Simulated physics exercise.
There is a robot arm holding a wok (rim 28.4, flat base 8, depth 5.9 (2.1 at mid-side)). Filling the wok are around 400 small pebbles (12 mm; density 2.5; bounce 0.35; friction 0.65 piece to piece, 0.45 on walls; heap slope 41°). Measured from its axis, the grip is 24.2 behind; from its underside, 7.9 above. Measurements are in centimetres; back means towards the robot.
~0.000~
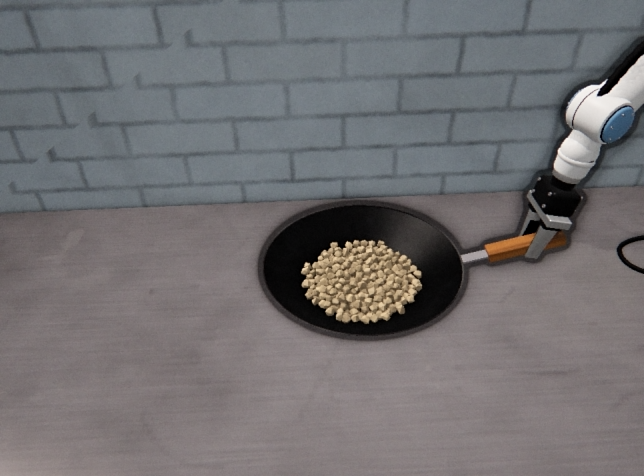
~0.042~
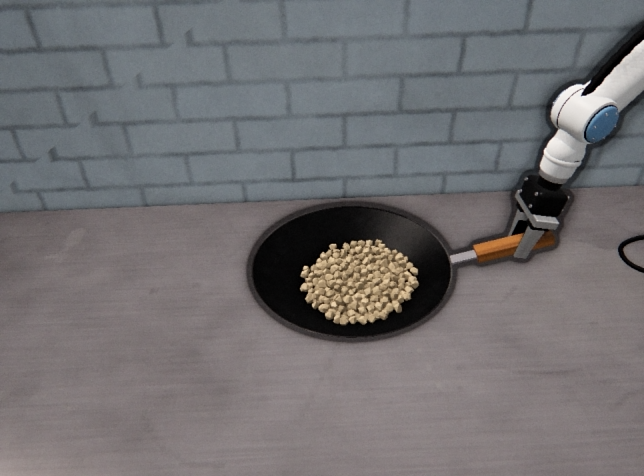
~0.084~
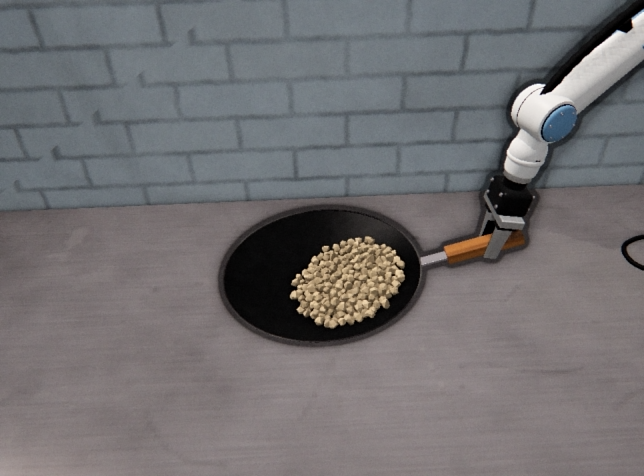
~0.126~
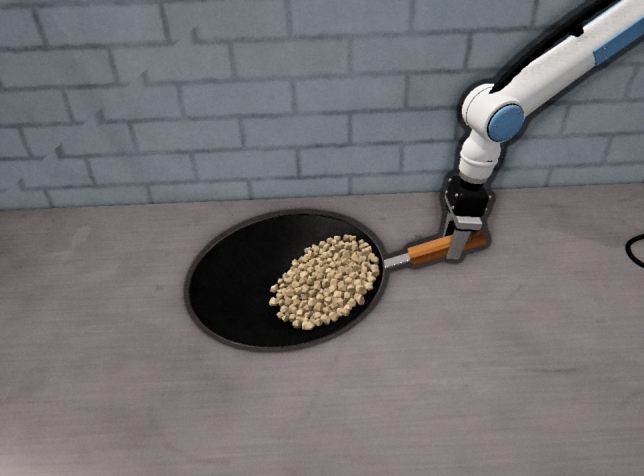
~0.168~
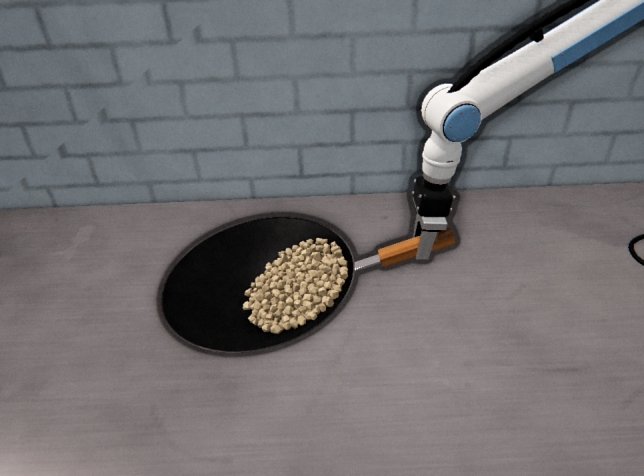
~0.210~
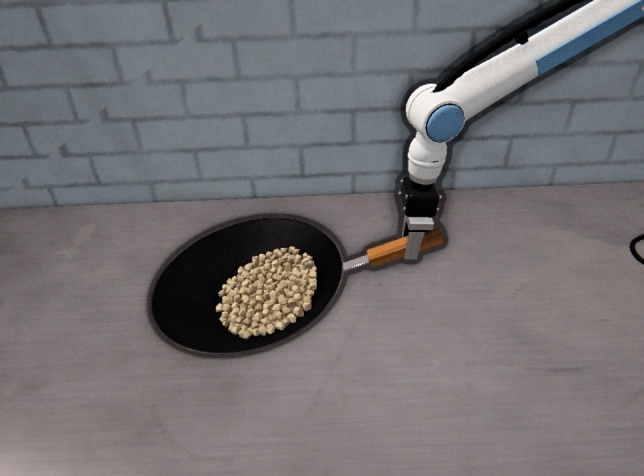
On a grey tabletop, a robot arm slides a black wok of pebbles left.
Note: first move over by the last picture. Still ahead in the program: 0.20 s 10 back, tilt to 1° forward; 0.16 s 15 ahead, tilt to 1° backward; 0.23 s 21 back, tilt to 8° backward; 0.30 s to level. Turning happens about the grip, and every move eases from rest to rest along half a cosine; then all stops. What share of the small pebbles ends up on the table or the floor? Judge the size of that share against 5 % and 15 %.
The share is from 5 to 15 %.
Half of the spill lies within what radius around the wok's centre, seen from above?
Some 34 centimetres.
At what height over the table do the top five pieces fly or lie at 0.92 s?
Some 17 cm.
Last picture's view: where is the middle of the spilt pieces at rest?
Near (145, 342) in the last picture.
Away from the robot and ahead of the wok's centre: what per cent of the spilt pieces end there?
Around 100 per cent.
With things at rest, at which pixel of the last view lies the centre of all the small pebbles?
In the last picture, their middle sits at about (382, 272).
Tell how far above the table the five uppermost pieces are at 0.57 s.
About 18 cm.
By 0.57 s, level, highest piece 18 above the table; 371 in the wok, 24 on the table or floor, 10 in flight or on a rim.
By 0.92 s, tilted 5° backward, highest piece 17 above the table; 372 in the wok, 33 on the table or floor.
By 1.30 s, level, highest piece 16 above the table; 372 in the wok, 33 on the table or floor.
By 2.35 s, level, highest piece 16 above the table; 372 in the wok, 33 on the table or floor.
Final count, 372 in the wok, 33 on the table or floor. That is 8 % on the table or floor.
